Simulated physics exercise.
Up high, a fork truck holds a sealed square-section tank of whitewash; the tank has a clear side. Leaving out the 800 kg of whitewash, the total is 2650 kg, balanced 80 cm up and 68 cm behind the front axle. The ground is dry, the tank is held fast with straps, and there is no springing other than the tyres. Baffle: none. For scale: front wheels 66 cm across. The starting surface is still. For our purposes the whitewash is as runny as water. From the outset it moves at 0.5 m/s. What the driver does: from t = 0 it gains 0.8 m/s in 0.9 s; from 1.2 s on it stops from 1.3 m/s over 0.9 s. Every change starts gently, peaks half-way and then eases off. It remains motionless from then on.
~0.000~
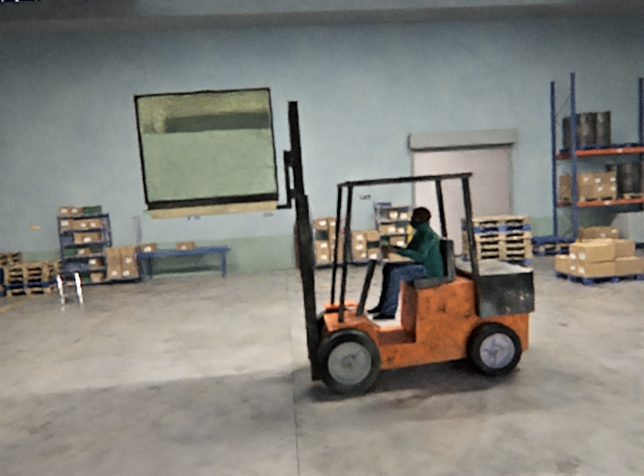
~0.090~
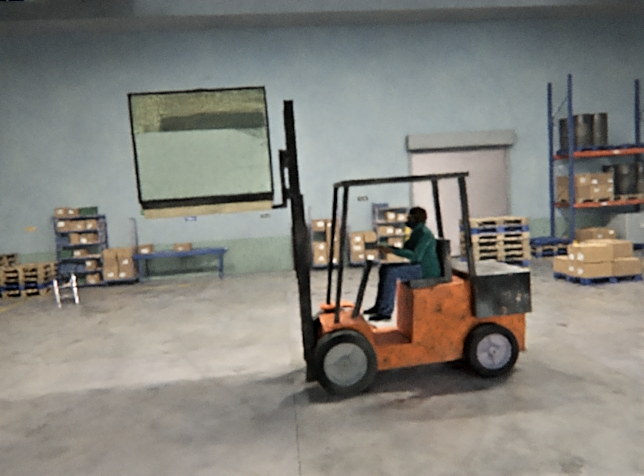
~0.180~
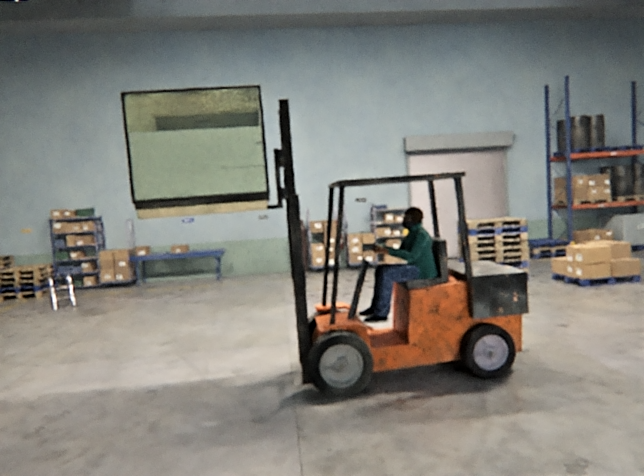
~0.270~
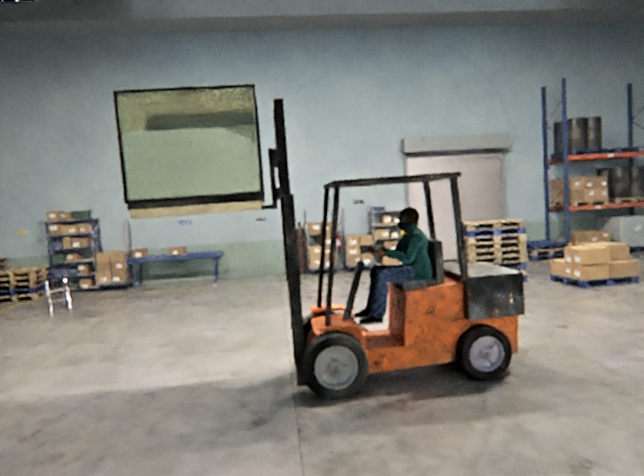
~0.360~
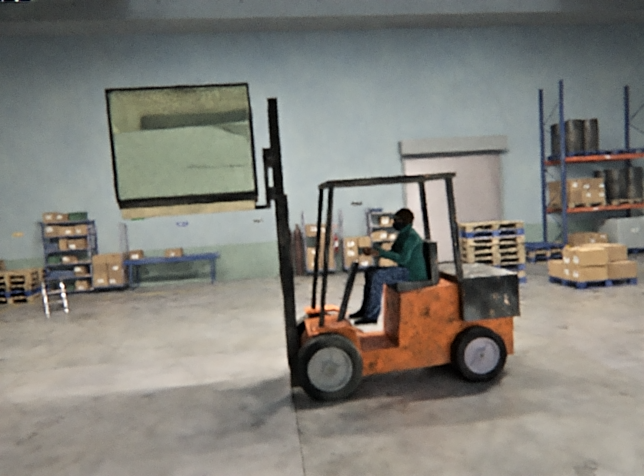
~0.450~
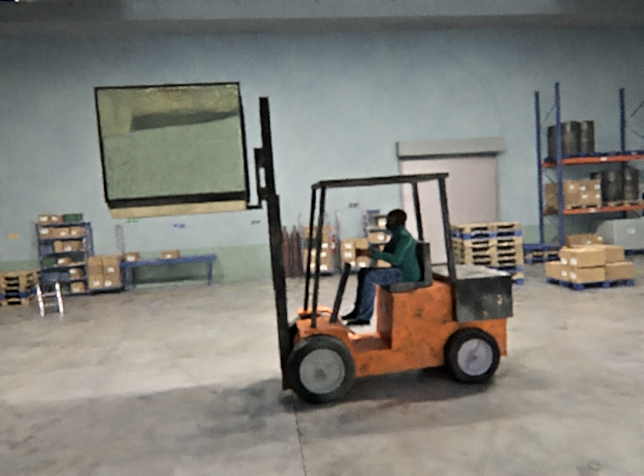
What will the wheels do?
Result: A short lift, then down.
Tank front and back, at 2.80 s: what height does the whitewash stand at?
Front 72 cm and back 46 cm.
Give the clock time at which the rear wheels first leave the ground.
Around 1.65 s.
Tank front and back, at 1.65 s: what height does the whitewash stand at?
I'd say some 74 centimetres in front and some 44 centimetres behind.
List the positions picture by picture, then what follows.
In the first frame, it reaches (161, 137) at the front; it reaches (253, 132) at the back; it rides level; the front is on the left; a wheel hub at (350, 365).
In the second frame, it reaches (154, 135) at the front; it reaches (247, 131) at the back; it rides level.
In the third frame, it reaches (148, 135) at the front; it reaches (242, 130) at the back; it rides level.
In the fourth frame, it reaches (141, 135) at the front; it reaches (236, 129) at the back; it rides level.
In the fifth frame, it reaches (133, 135) at the front; it reaches (229, 126) at the back; it rides level.
In the sixth frame, it reaches (123, 136) at the front; it reaches (220, 123) at the back; it rides level; a wheel hub at (323, 373).
Then, 1.65 s in, the lean is 1° nose down, the rear 2 cm in the air; the liquid stands 44 cm at the back and 74 cm at the front.
Then, 2.30 s in, the lean is 5° nose down, the rear 12 cm in the air; the liquid stands 59 cm at the back and 63 cm at the front.
Then, 2.80 s in, the lean is 2° nose down, the rear 6 cm in the air; the liquid stands 47 cm at the back and 71 cm at the front.
Then, 5.09 s in, all wheels are down again; the highest lift was 12 cm and the largest lean 5°.
